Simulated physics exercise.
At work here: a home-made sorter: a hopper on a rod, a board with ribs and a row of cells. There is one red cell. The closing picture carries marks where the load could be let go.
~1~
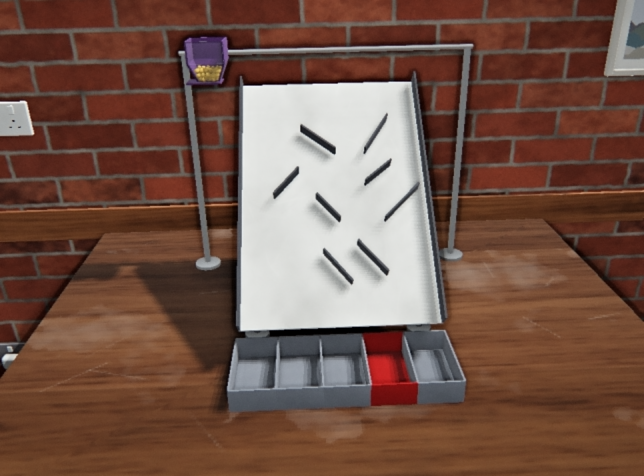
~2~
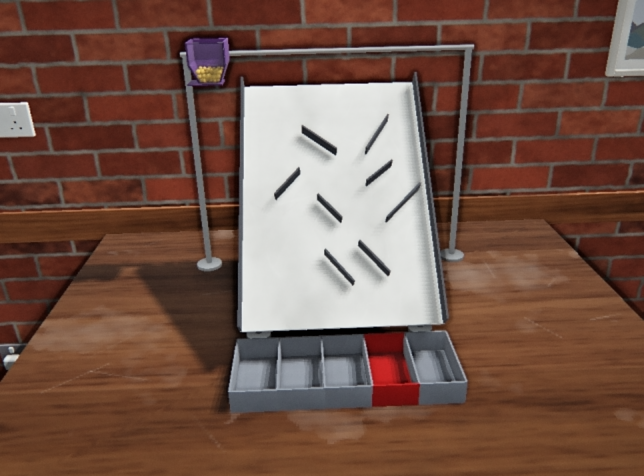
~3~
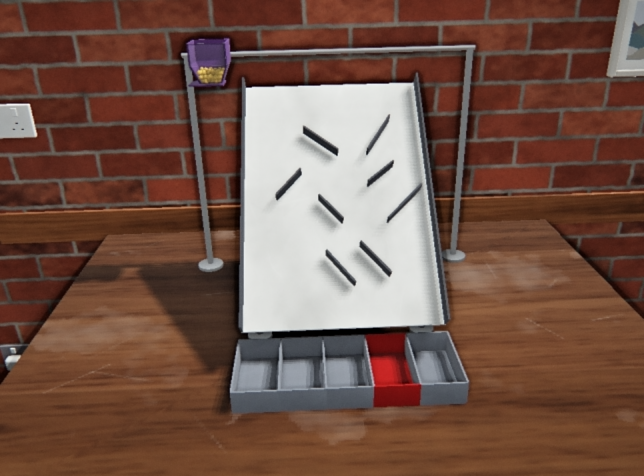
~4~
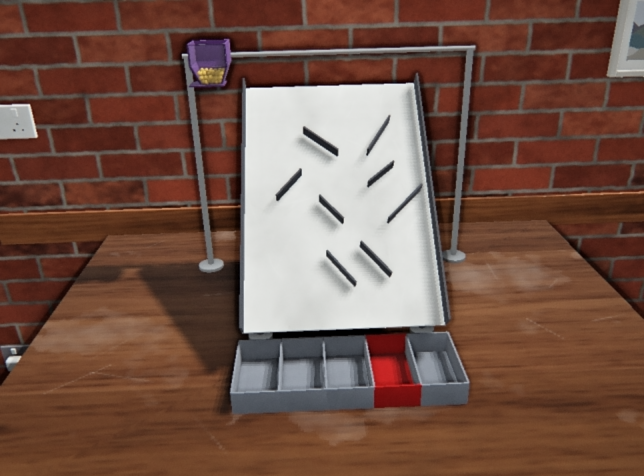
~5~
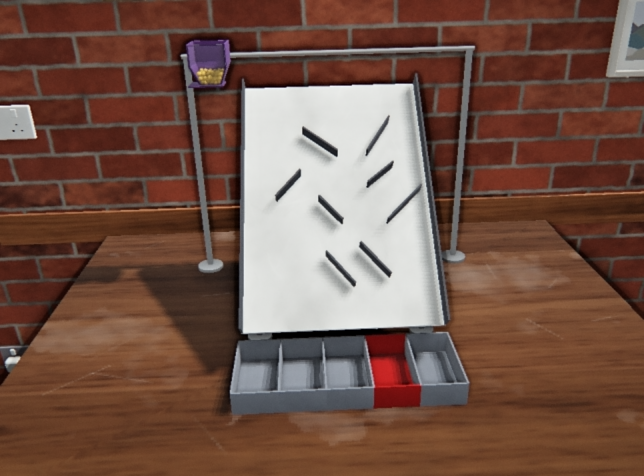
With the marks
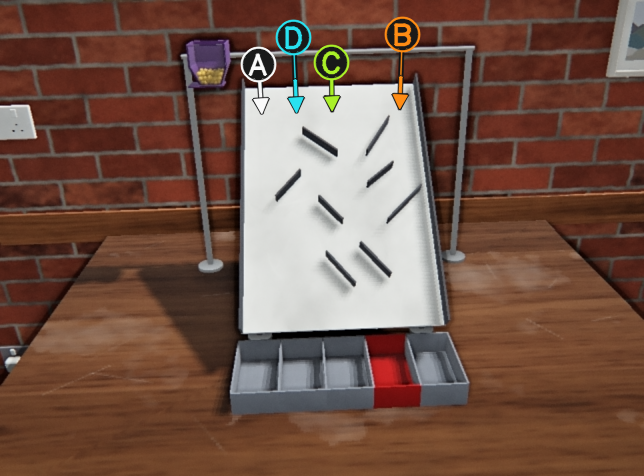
A white tilted board with dark angled ribs stands on a brown wooden table against a red brick wall, seen from the front and slightly above. A purple hopper holding small yellow pieces hangs at the left of a grey rod frame, above a row of five cells, grey except for a red one, fourth from left. Everything stays still, apart from a very slight shift of the view early on.
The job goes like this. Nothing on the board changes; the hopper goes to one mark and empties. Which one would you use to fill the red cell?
Mark C does it best.
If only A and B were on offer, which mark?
It is B.
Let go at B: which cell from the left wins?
The fifth from the left.
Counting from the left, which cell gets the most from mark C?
It is the fifth one.
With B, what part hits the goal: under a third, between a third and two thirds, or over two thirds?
Mark B gives under a third.
On the marked copy, mark A meets the board at (261, 108); mark B meets the board at (399, 103); mark C meets the board at (332, 105); mark D meets the board at (296, 106).
With A, none at all in the red cell, all but a few in other cells, a small share outside the box.
With B, close to a quarter in the red cell, the bulk in other cells, only a few held on the board.
With C, close to a third in the red cell, close to two thirds in other cells.
With D, a small share in the red cell, the bulk in other cells, only a few outside the box.
